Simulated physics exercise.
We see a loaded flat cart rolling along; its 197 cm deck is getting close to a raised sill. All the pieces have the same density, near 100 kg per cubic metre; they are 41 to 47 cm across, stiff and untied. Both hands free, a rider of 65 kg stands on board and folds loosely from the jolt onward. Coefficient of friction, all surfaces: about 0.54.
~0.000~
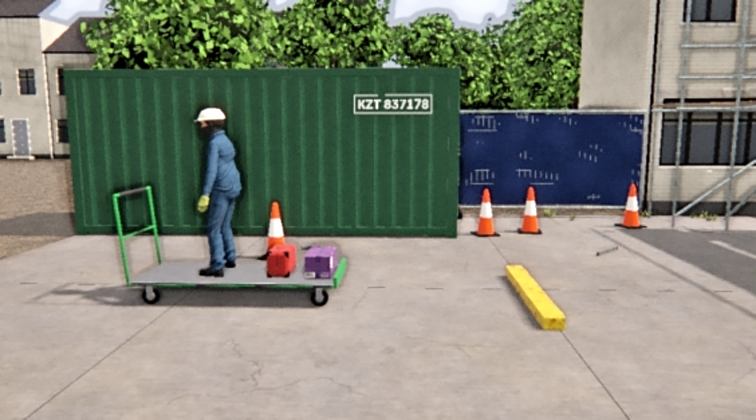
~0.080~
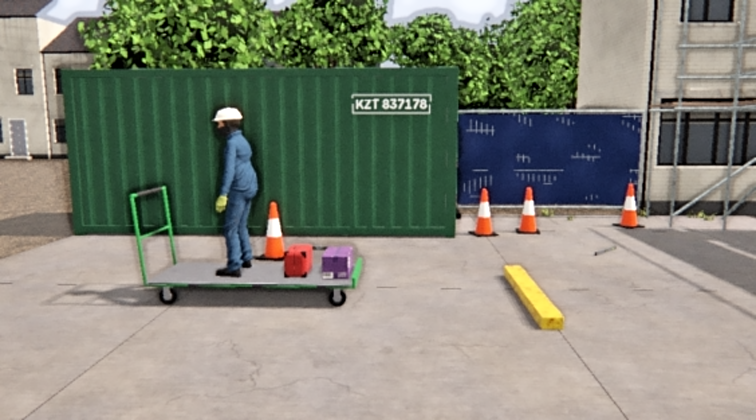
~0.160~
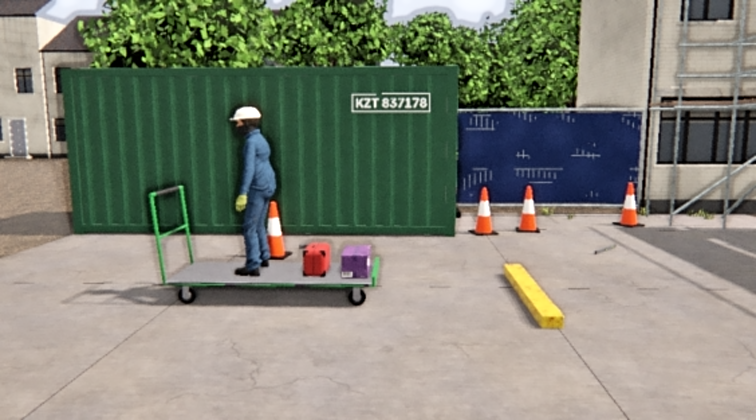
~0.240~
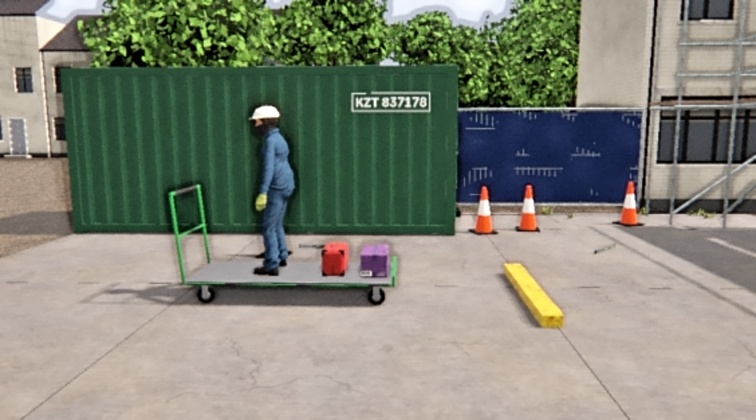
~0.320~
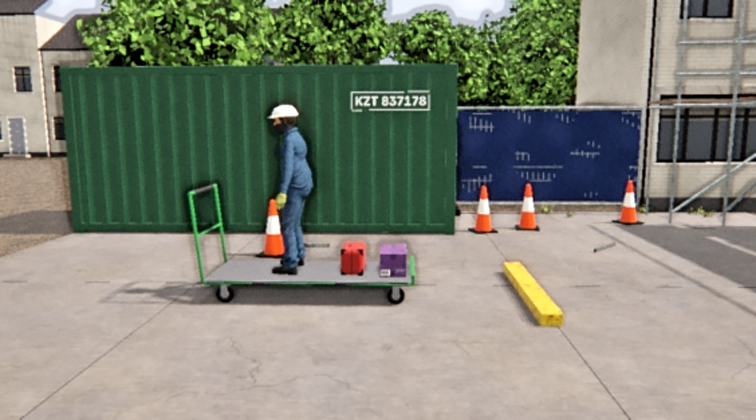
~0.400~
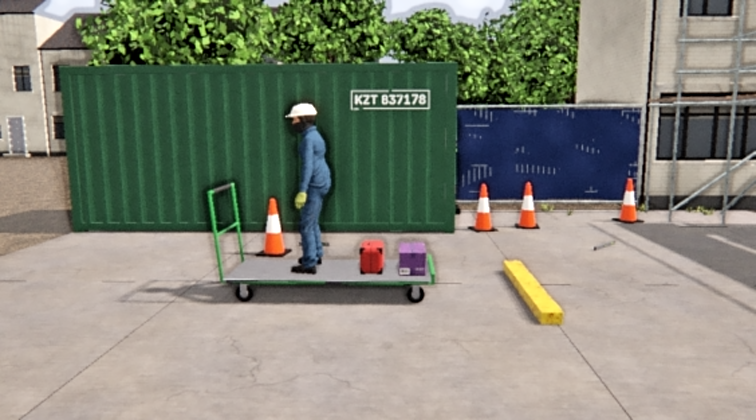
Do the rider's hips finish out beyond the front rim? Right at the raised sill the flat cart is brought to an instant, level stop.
Yes.
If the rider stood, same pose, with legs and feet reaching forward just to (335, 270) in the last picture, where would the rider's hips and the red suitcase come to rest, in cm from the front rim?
Hips go over by 40 cm, but the red item stops 40 cm short.
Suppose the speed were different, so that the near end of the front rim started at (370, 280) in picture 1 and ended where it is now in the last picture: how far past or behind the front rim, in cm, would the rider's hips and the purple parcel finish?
Rest points: Hips at 60 cm behind, purple at 20 cm behind.
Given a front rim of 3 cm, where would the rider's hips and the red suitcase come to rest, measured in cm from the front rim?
In that case hips 70 past, red 10 behind.
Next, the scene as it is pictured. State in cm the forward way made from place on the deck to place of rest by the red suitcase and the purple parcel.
Forward shift, cm - red: 10; purple: 5.
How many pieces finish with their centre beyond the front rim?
A total of 0.
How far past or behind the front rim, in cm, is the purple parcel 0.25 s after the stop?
Behind the rim by about 15 cm.
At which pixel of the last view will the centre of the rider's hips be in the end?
Around (545, 274).
Impact comes at 0.81 s.
After 1.06 s the rider's hips are 52 cm behind the rim, near (478, 208) in the last picture's view.
After 1.36 s the rider's hips are 3 cm behind the rim, near (526, 234) in the last picture's view.
After 1.81 s the rider's hips are 22 cm past the rim, near (551, 262) in the last picture's view.
When all is still (3.8 s), past the rim, the rider's hips; behind it, red suitcase and purple parcel.
